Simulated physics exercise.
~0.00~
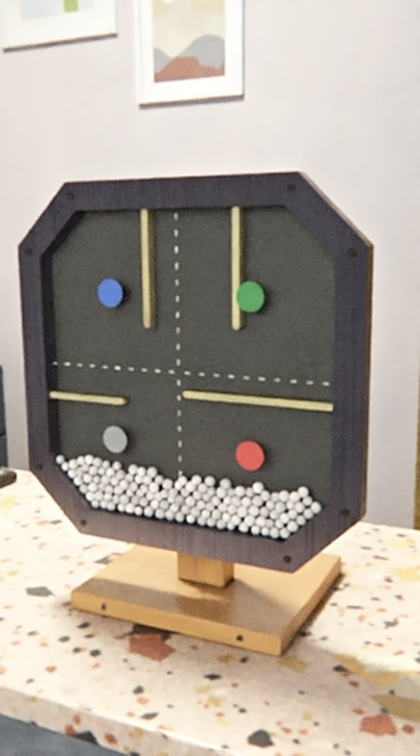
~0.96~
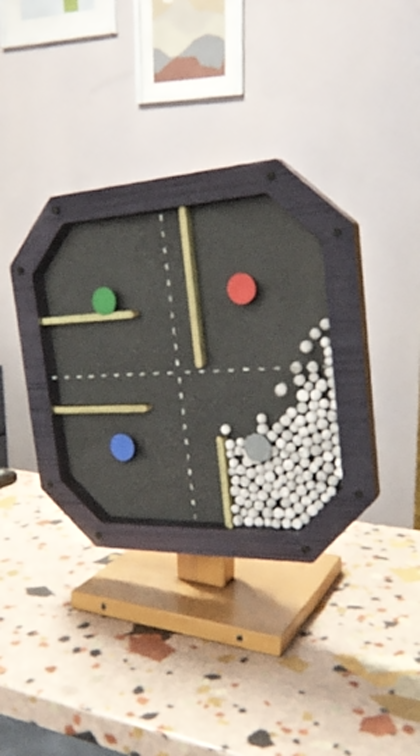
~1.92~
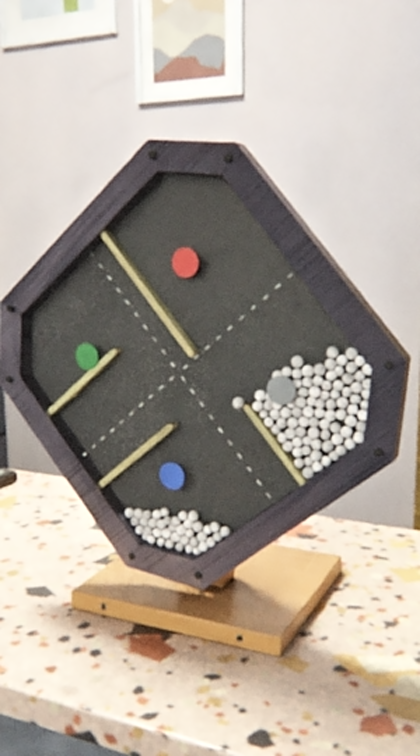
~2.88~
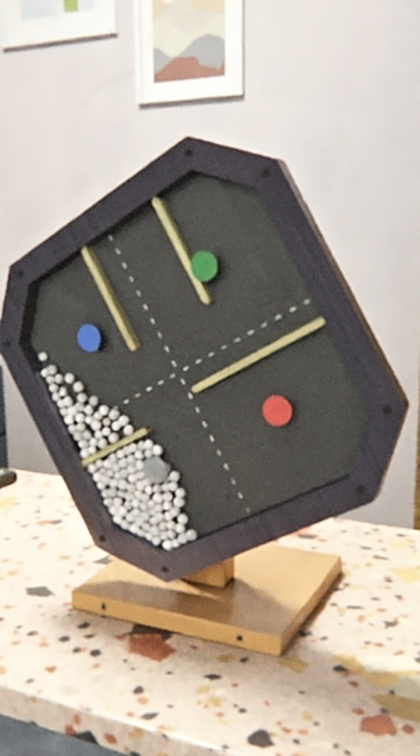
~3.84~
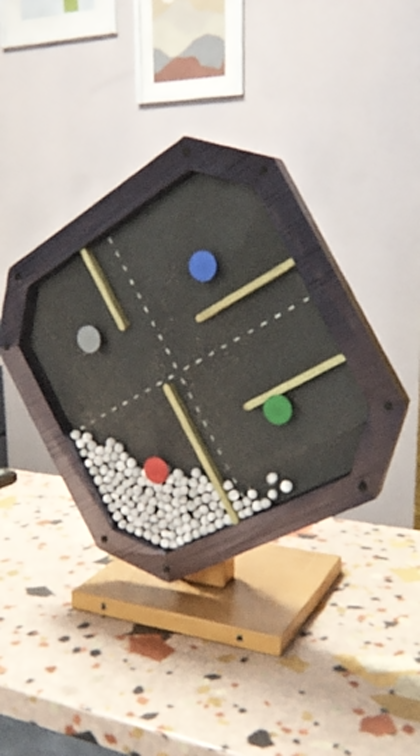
The clip shows an upright, dark-framed eight-sided case of white beads turning anticlockwise on a wooden stand, the beads piling around the grey sticker and some spilling towards blue, before it swings back clockwise past its starting position, leaving most beads around red and a few near green.
